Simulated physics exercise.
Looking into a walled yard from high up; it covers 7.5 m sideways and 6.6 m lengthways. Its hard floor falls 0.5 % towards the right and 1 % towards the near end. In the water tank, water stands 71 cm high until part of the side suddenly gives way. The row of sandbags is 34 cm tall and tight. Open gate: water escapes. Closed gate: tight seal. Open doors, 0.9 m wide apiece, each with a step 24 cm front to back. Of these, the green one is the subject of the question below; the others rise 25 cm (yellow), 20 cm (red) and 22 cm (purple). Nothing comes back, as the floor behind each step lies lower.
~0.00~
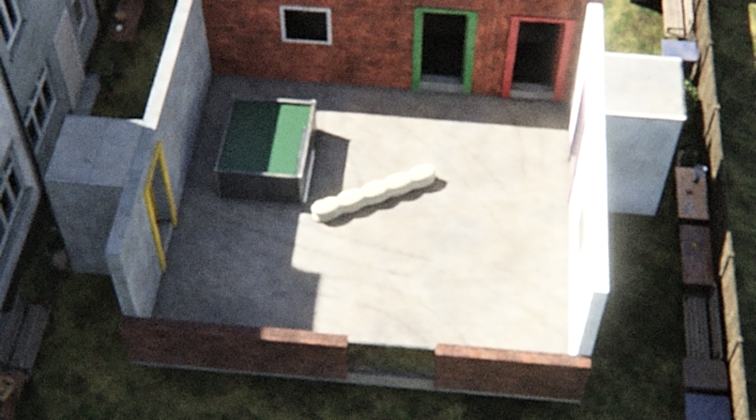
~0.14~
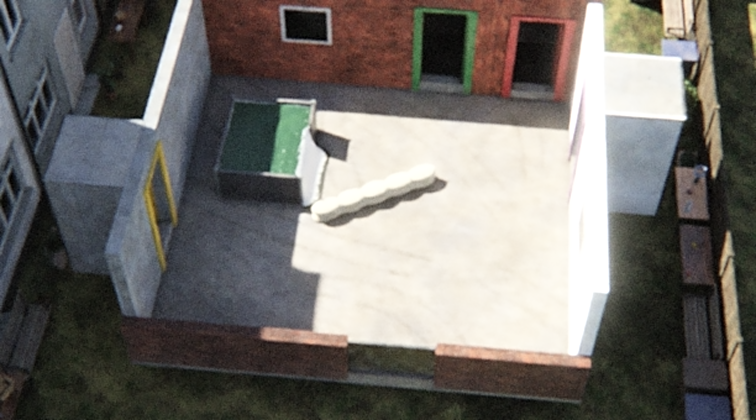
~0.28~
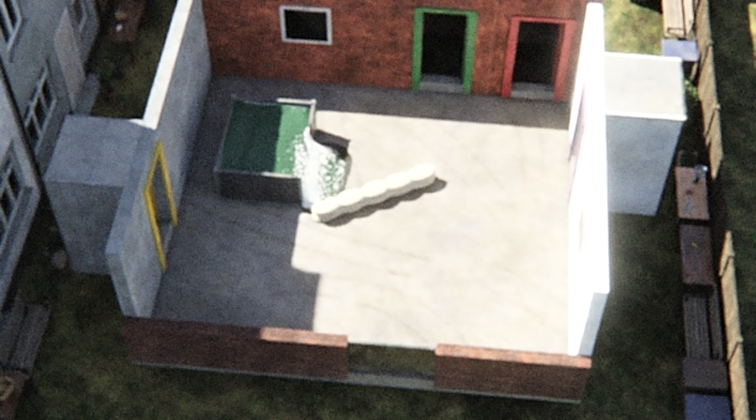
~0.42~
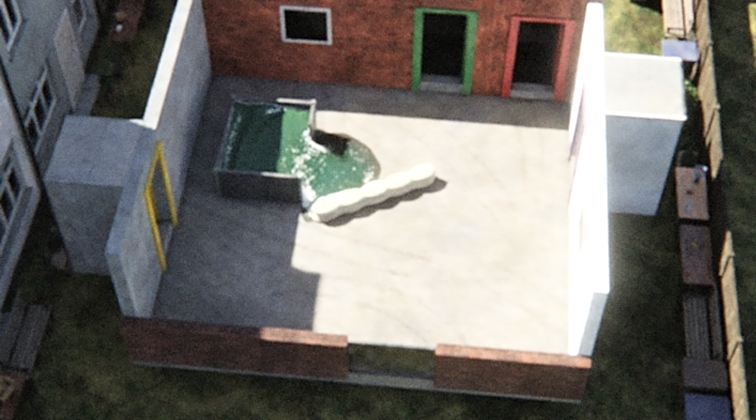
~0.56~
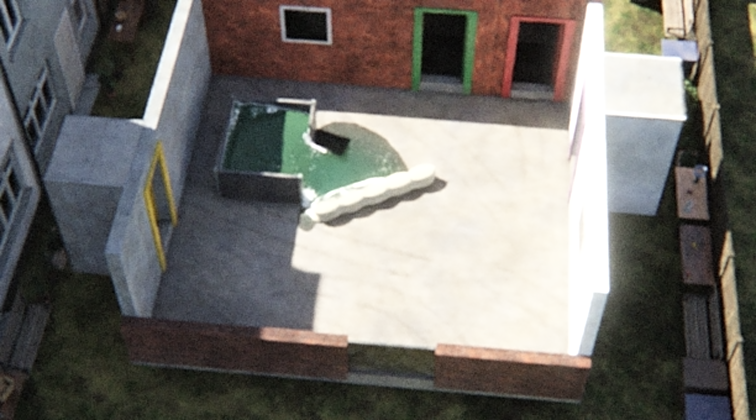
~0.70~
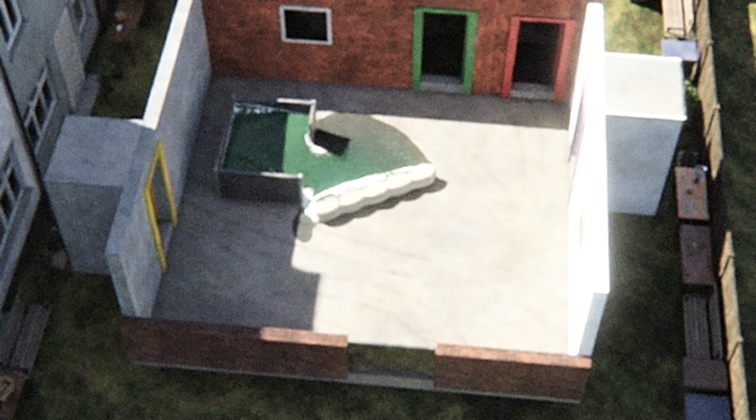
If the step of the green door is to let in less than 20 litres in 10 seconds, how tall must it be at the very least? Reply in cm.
At the very least, close to 20 cm.
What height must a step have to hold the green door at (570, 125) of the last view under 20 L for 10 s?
Minimum: About 33 cm.
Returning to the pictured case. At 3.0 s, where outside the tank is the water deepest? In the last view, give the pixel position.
At about pixel (565, 118).
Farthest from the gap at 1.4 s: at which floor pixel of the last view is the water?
Lab note: Front tip approx. (538, 149).
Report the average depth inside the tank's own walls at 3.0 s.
The average depth is some 19 cm.
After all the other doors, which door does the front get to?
Final door: Yellow.
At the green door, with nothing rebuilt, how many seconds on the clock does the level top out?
About 2.2 seconds.
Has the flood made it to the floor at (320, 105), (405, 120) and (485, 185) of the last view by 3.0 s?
Listed order - unwetted, soaked through, soaked through.
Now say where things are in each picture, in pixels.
The first picture shows the water tank at (266, 138) is whole and still, 71 cm deep; the green door at (443, 57) is dry.
In the second picture, the front is at (324, 165), 0.3 m from the gap at (305, 167); 0.4 m2 of floor is wet, 71 cm left at the back.
In the third picture, the gap is at (305, 168), the front 0.8 m out at (349, 164); the back of the water tank holds 70 cm.
In the fourth picture, water pours out at (305, 169) and has run 1.4 m, to (375, 178); about 13 cm deep outside, 63 cm at the back.
In the fifth picture, the front is at (405, 181), 2.0 m from the gap at (305, 169); 3.1 m2 of floor is wet, 61 cm left at the back.
In the sixth picture, the front is at (430, 173), 2.4 m from the gap at (305, 169); 4.0 m2 of floor is wet, 59 cm left at the back; the green door at (443, 57), 3.6 m from the gap, is still 1.5 m from the nearest water.
After 1.4 s water covers 20 % of the floor, deepest (47 cm) near (331, 204); it has not reached the green door.
After 3.0 s water covers 35 % of the floor, deepest (38 cm) near (565, 118); 22 cm at the green door, 6 litres in over its 23 cm step.
After 10.0 s water covers 85 % of the floor, deepest (13 cm) near (563, 380); 4 cm at the green door, 8 litres in over its 23 cm step.
At the green door as built, the water arrived by 1.7 s and peaked near 28 cm at 2.2 s.
With a step of 18 cm, 29 litres would have come in within the 10 s; with 24.5 cm, 4 litres. So under 20 litres takes about 20 cm.
